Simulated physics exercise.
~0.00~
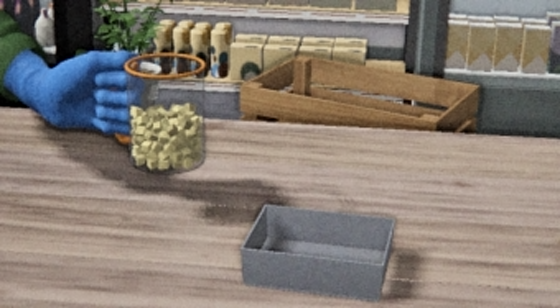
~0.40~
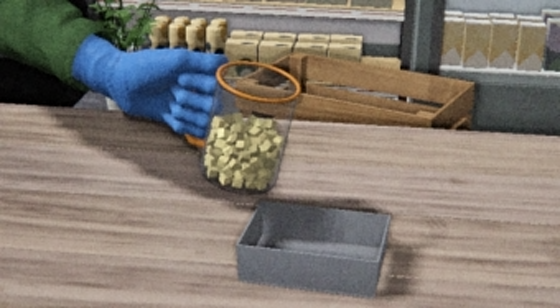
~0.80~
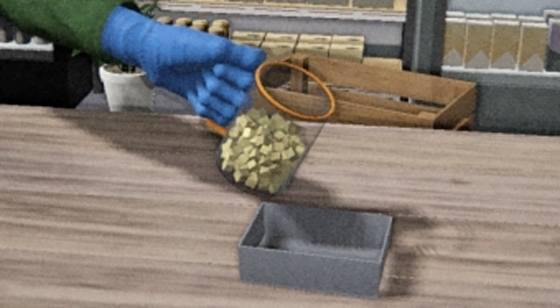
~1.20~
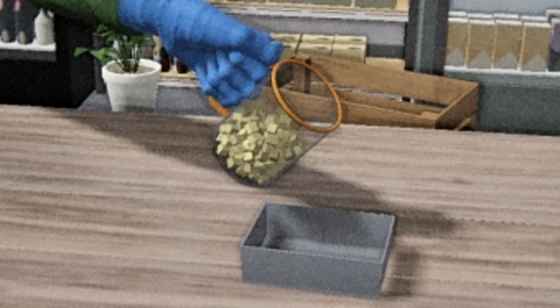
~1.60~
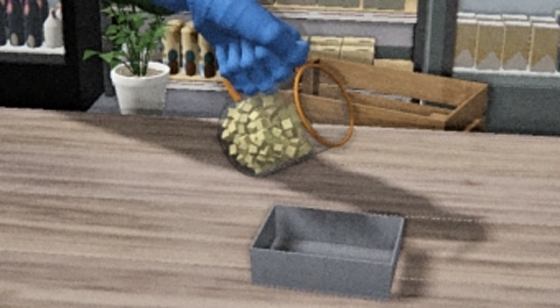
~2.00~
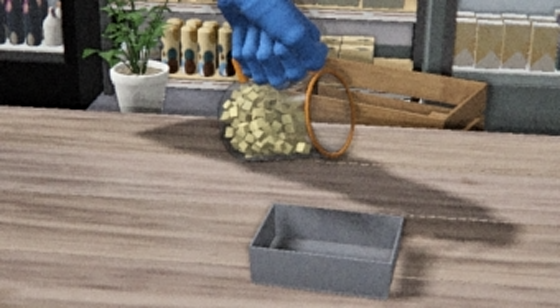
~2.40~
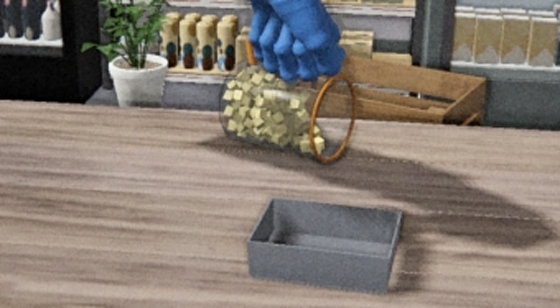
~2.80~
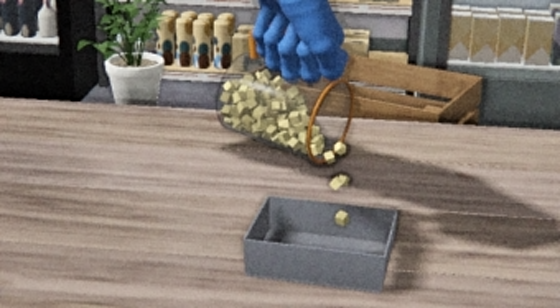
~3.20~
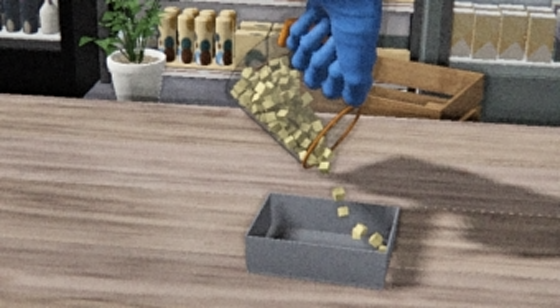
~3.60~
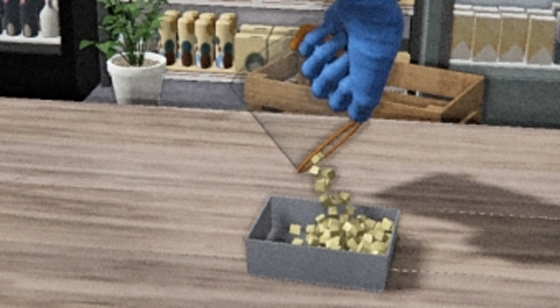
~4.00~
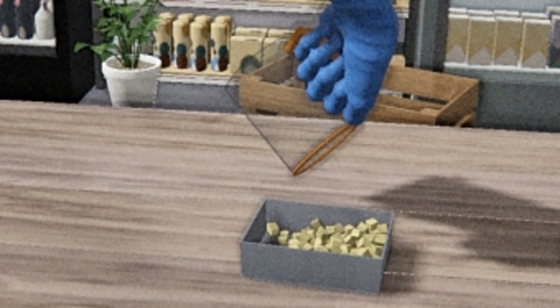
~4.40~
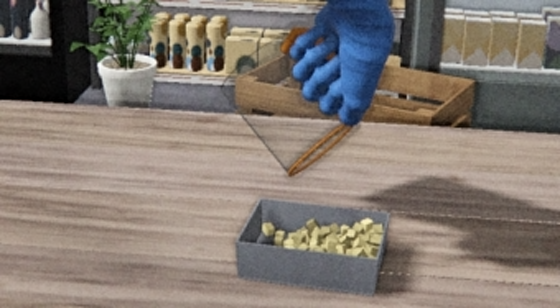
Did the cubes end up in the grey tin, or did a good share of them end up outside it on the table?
The cubes ended up in the grey tin. None were left lying outside it on the table.
A blue-gloved hand carried a clear cup of small pale yellow cubes to the right above a wooden table, tipping it until the cubes tumbled into a grey tin. At the end the cubes lay in the tin and the upturned cup was empty.
